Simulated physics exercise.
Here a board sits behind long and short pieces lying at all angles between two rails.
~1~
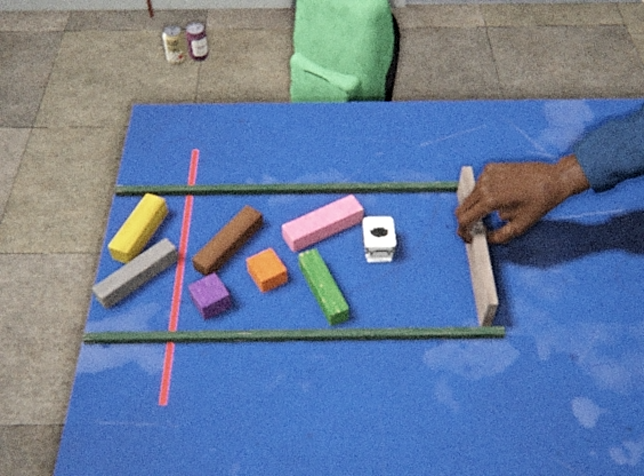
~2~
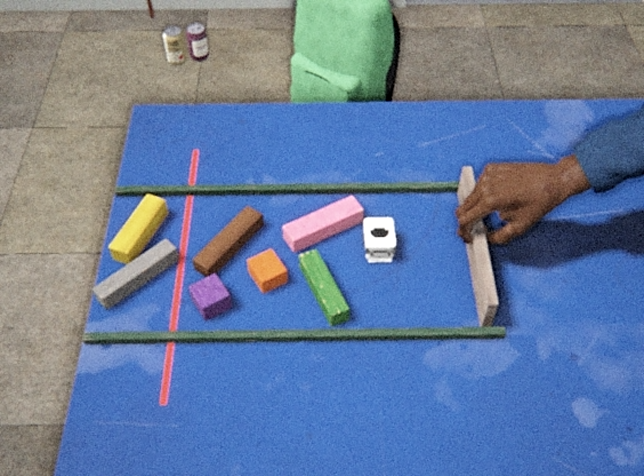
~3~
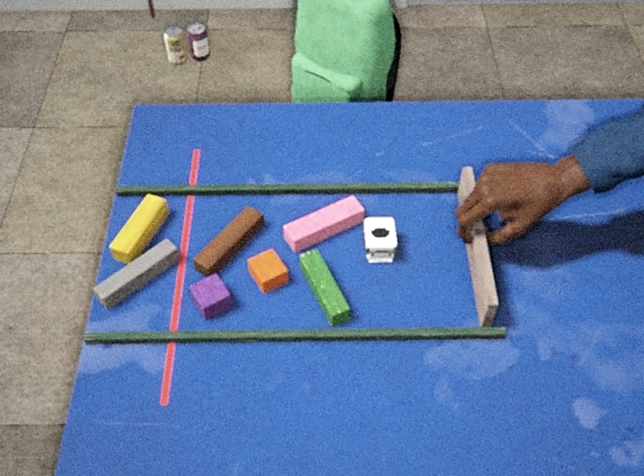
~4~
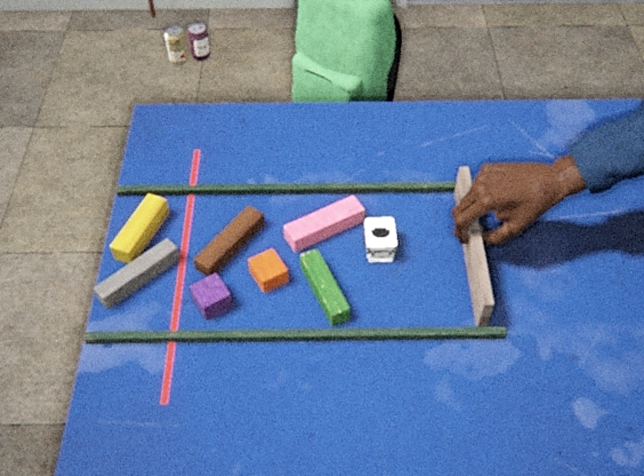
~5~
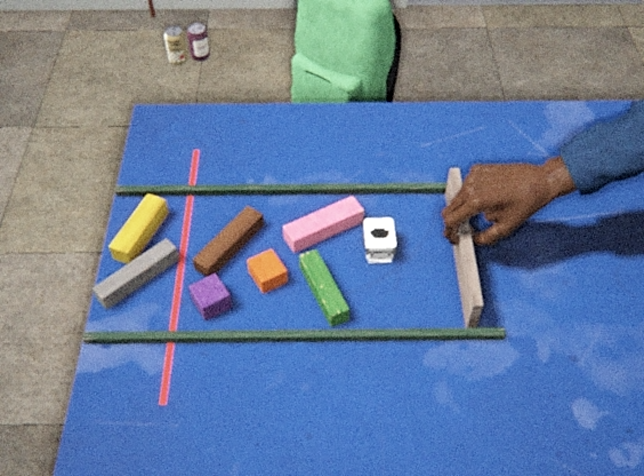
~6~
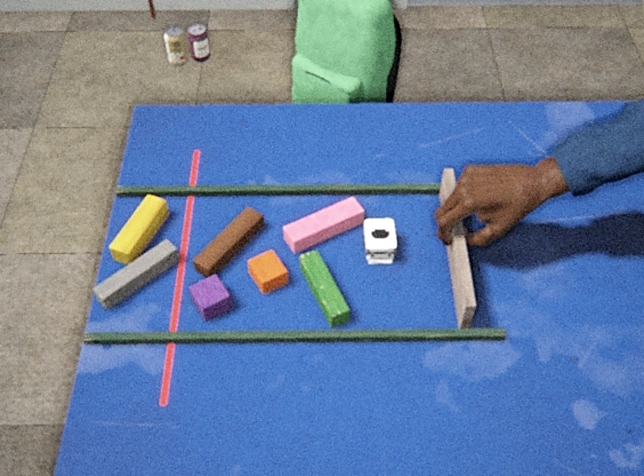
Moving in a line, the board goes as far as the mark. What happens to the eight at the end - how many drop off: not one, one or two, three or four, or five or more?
The count of those that drop off: One or two.
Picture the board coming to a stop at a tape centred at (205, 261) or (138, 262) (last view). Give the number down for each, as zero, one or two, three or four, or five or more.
Zero; five or over.
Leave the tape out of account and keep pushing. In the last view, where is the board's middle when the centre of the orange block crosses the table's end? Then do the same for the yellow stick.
The middle is at (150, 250) when it's the orange block, and at (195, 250) when it's the yellow stick.
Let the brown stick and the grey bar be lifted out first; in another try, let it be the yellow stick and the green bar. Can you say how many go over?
Counts - first: 0, second: 1.
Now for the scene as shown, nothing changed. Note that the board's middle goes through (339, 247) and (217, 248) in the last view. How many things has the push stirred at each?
Well, it's 3 at the first one and 8 at the second.
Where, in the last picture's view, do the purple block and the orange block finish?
You'll find the purple block at roughly (127, 316) and the orange block at roughly (123, 283).
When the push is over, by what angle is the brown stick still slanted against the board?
About 15° out of line.
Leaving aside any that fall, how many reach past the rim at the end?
Overhanging: 1.
Early on, none off yet; yellow stick at rest near (140, 230); grey bar at rest near (138, 274); purple block at rest near (211, 298).
A while later, none off yet; yellow stick travelled a little near (126, 225); grey bar travelled a little near (112, 269); purple block travelled about its own width near (166, 314).
Finally, the number that fall off is one or two; lost, grey bar and yellow stick.
